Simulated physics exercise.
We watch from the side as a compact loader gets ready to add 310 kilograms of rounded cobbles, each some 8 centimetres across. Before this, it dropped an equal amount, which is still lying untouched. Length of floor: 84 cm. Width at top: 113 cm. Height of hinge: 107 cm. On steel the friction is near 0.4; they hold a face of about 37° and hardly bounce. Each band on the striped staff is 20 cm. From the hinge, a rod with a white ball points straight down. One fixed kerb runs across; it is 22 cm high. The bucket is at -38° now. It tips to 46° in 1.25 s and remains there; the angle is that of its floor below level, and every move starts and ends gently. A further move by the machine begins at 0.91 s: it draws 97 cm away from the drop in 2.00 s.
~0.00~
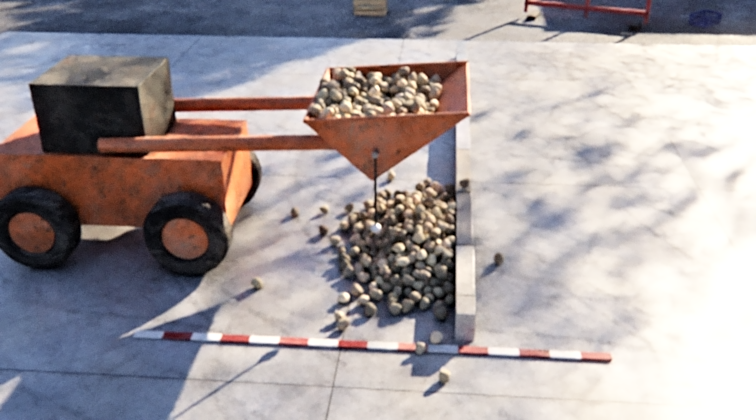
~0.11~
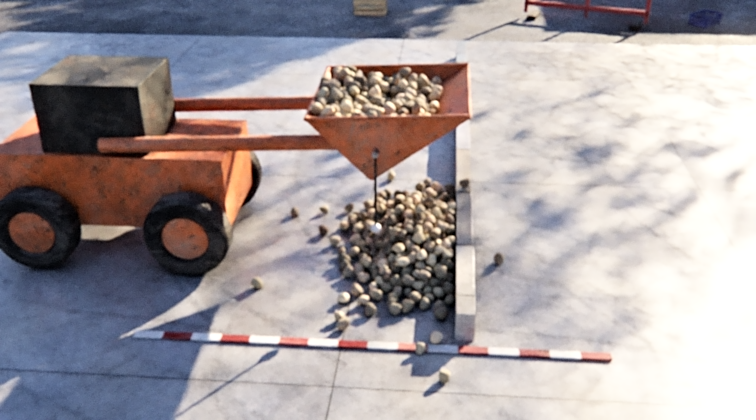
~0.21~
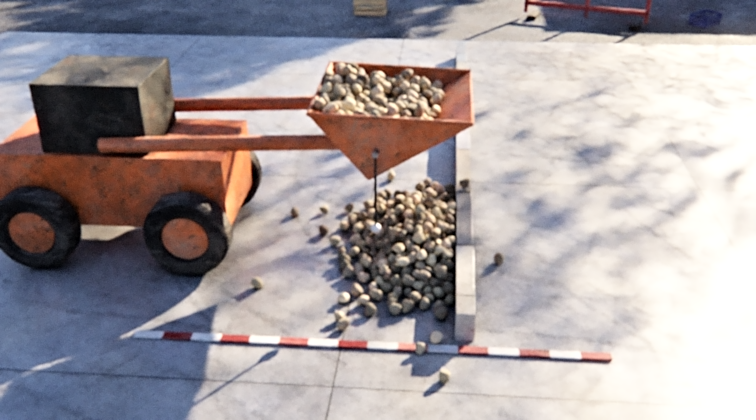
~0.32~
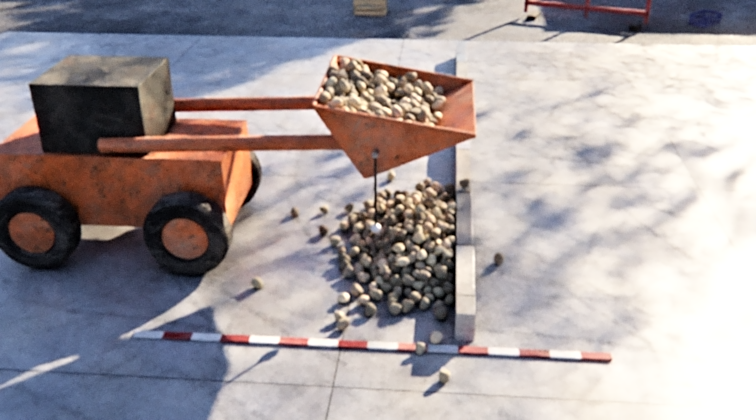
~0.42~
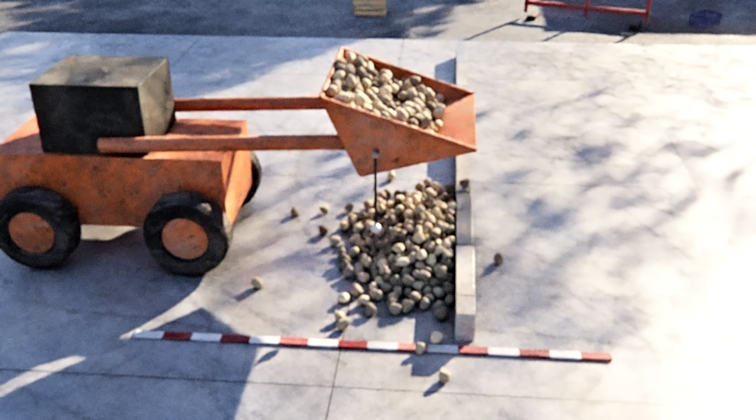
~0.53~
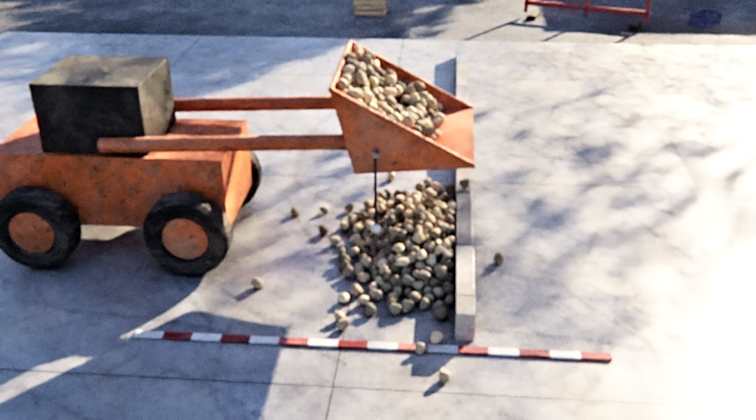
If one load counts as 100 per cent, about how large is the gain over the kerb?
Around 31 per cent.
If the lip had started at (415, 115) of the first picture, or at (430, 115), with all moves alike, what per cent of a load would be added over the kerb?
I'd expect near 0 per cent first and near 5 per cent next.
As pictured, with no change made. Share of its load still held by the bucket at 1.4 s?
Close to 30 in a hundred is still held.
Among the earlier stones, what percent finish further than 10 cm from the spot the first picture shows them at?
The answer is about 0 per cent.
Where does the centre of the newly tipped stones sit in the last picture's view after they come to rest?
Centre at roughly (444, 229).
After 0.9 s the floor is at 33°; in per cent of one load, 99 in the bucket, 101 on this side of the kerb; the foremost stones are at (460, 230).
After 1.4 s the floor is at 46°; in per cent of one load, 28 in the bucket, 163 on this side of the kerb, 10 over the kerb; the foremost stones are at (497, 221).
After 3.4 s the floor is at 46°; in per cent of one load, 0 in the bucket, 169 on this side of the kerb, 31 over the kerb; the foremost stones are at (635, 261).
After 6.0 s the floor is at 46°; in per cent of one load, 0 in the bucket, 169 on this side of the kerb, 31 over the kerb; the foremost stones are at (635, 261). Net gain over the kerb, 31.
